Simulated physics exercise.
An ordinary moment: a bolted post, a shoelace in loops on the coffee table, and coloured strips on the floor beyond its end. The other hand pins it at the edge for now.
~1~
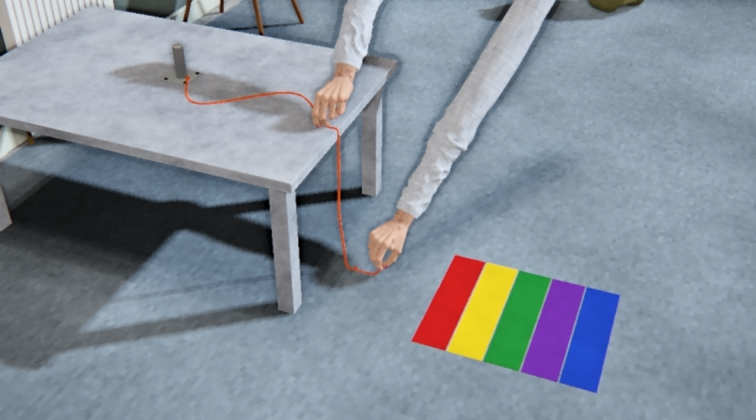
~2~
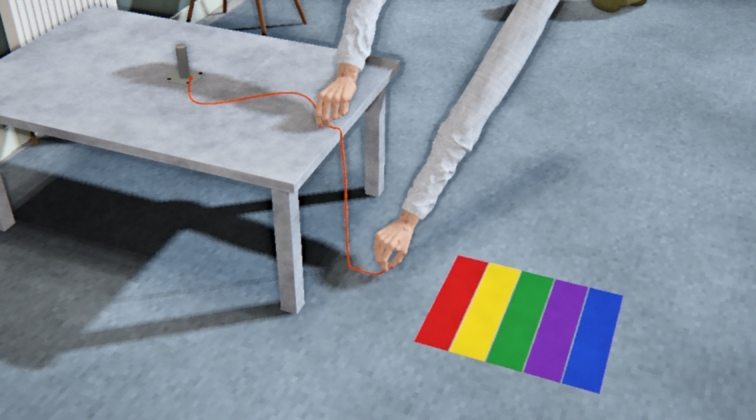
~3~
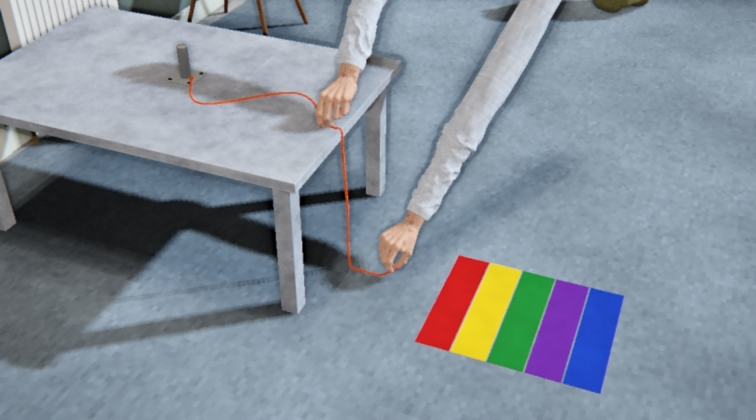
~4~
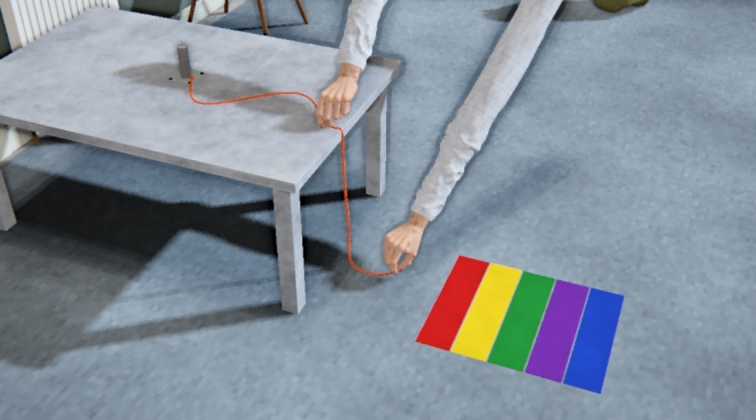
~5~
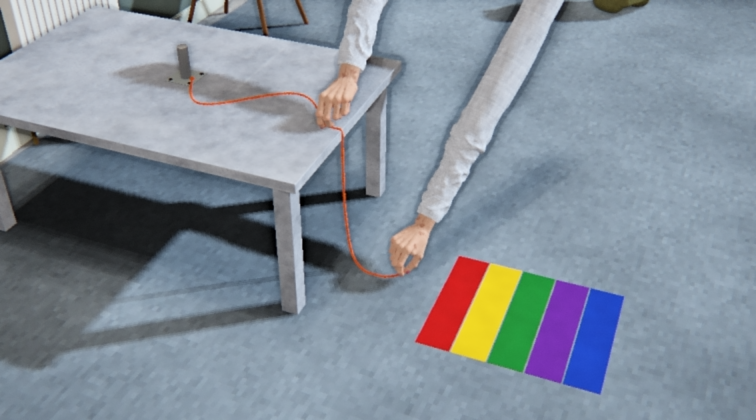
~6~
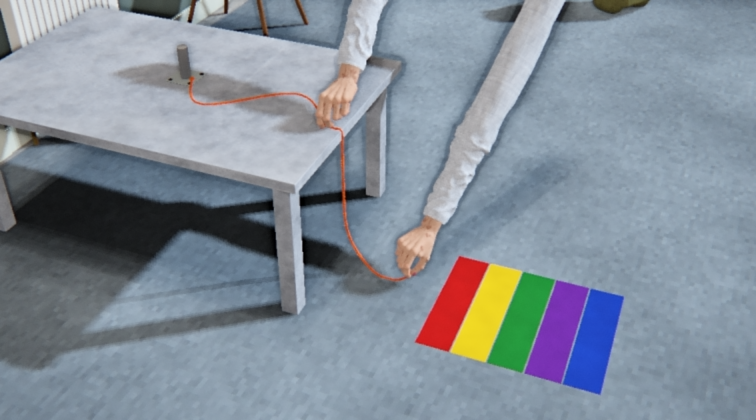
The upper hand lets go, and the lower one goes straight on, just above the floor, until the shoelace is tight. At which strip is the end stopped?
The end stops over the purple strip.
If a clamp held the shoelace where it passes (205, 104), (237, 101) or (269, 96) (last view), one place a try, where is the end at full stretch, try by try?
In that order: (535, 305), (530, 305) and (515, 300).
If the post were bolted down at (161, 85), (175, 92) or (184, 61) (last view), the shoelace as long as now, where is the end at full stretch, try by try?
The places are (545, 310), (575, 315) and (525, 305).
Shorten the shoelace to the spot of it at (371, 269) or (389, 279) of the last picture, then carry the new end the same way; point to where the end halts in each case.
Near (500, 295) and (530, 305).
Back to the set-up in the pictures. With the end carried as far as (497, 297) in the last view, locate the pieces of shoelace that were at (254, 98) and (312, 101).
The first at (279, 108), the second at (339, 122).
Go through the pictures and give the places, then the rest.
End (383, 267); red (436, 329); yellow (471, 338); green (508, 348); purple (545, 358); blue (583, 369), in the first frame.
End (388, 268); shoelace through (190, 93) (245, 99) (311, 101) (341, 134) (346, 197) (348, 256), in the second frame.
End (393, 269), in the third frame.
End (397, 270); shoelace through (191, 93) (246, 99) (312, 101) (342, 134) (346, 196) (349, 256), in the fourth frame.
End (404, 272), in the fifth frame.
End (410, 274); shoelace through (191, 94) (246, 100) (312, 102) (342, 135) (344, 197) (361, 257), in the sixth frame.
Early on, end near (497, 297); over yellow.
Midway, end near (540, 308); over green.
At the end of the slack, end near (565, 314); over purple. It gets as far as the purple strip.
